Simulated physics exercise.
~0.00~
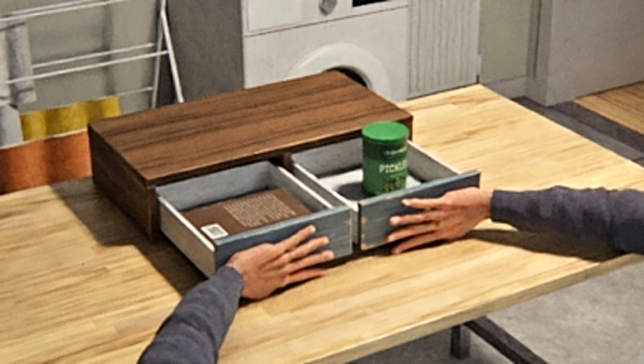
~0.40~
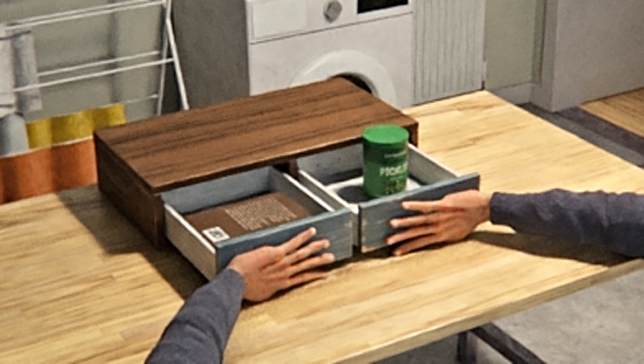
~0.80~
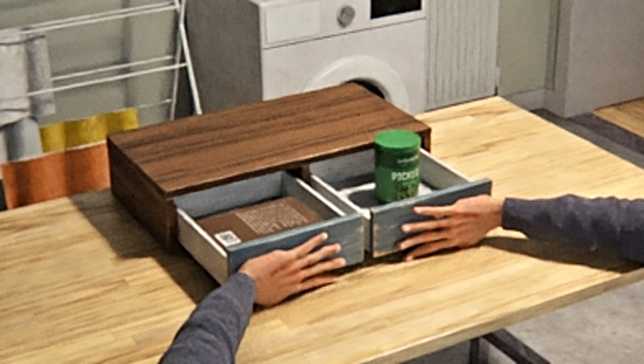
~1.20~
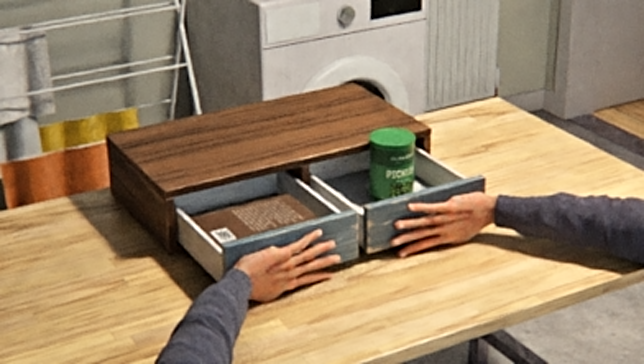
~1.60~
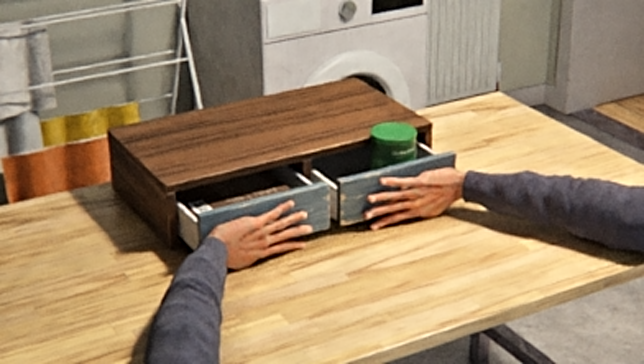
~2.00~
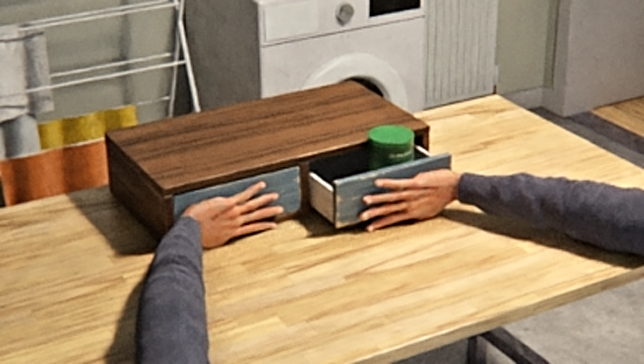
At the start, a dark wooden chest sits on a light wood table with two drawers pulled open side by side. A brown book lies in the left drawer, a green tub stands upright in the right one, and a hand rests on each blue-grey front. The view sways a little before the hands begin pushing both drawers inward. The drawers slide about halfway in together, carrying the book and tub with them. The left drawer then closes flush, hiding the book, while the right stays partly open with the tub's green top showing above it.
